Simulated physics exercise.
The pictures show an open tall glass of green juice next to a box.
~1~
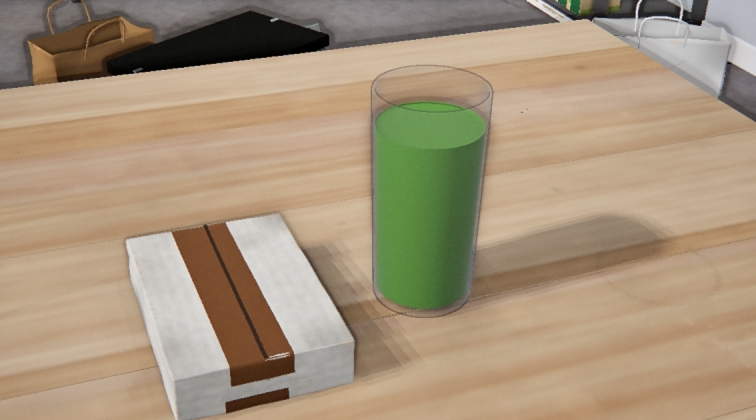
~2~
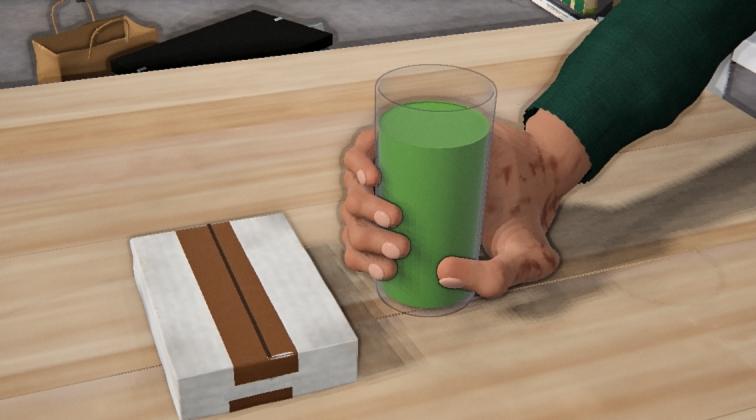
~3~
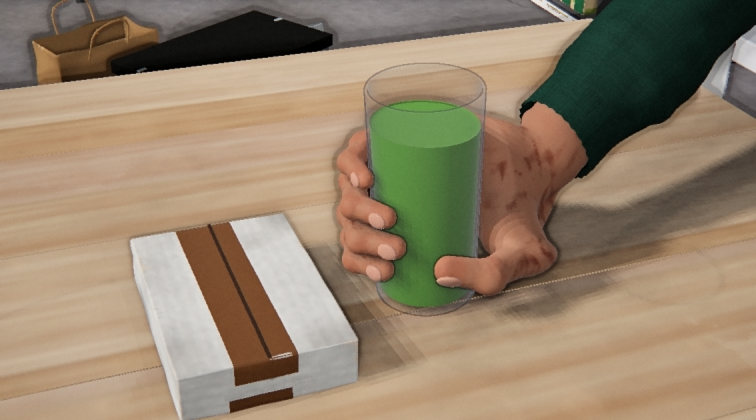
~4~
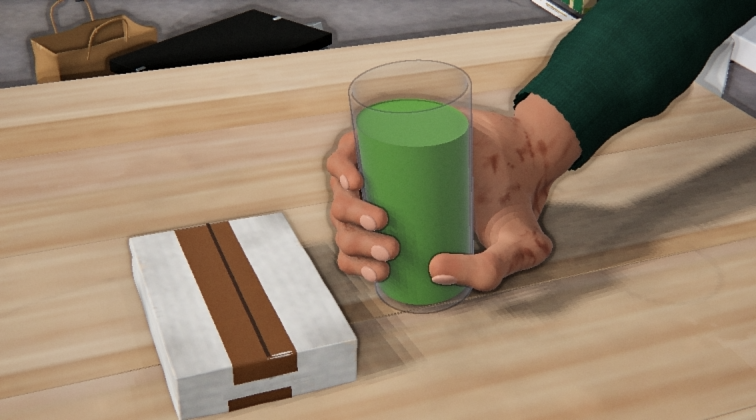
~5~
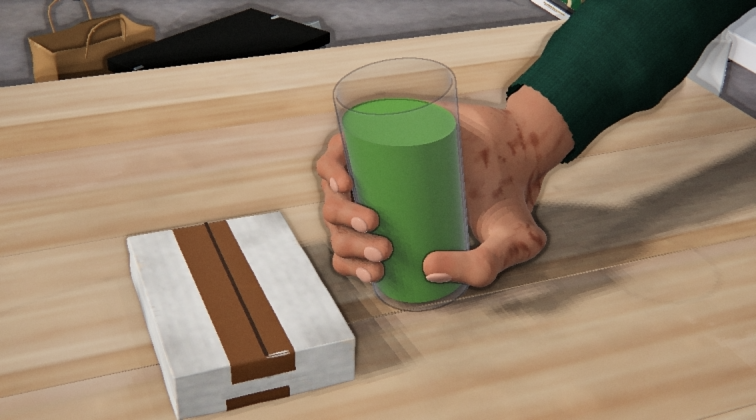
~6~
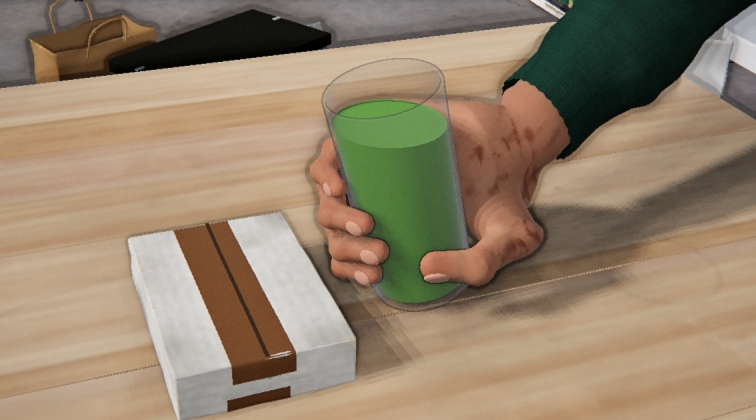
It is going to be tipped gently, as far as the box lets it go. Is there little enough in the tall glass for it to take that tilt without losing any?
No, some comes out.
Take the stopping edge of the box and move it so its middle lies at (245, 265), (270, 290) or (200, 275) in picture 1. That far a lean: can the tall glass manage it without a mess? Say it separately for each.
In order: Sloshes out; sloshes out; sloshes out.
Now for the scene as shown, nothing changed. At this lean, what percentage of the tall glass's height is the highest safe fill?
Roughly 75 per cent of its height.
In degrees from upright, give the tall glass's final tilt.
Looks like around 50 degrees to me.
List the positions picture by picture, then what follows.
In the first picture, it stands upright; tall glass (427, 189) about three quarters full.
The second picture shows a hand takes hold; tall glass about three quarters full, surface at (434, 125); box (237, 307).
The third picture shows tipping on its foot; tall glass (425, 188) about three quarters full.
In the fourth picture, the top moves towards the box; tall glass about three quarters full, surface at (412, 123); box (236, 306).
The fifth picture shows on the way over; tall glass (408, 185) about three quarters full.
In the sixth picture, it is leaning; tall glass about three quarters full, surface at (390, 124); box (235, 306).
Shortly, the tall glass leans by about 30°; none is lost.
Then, the tall glass leans by about 45°; it has lost some; nearly all of the green juice is inside.
At the finish, the tall glass leans by about 50°, against the box; it has lost some; nearly all of the green juice is inside.
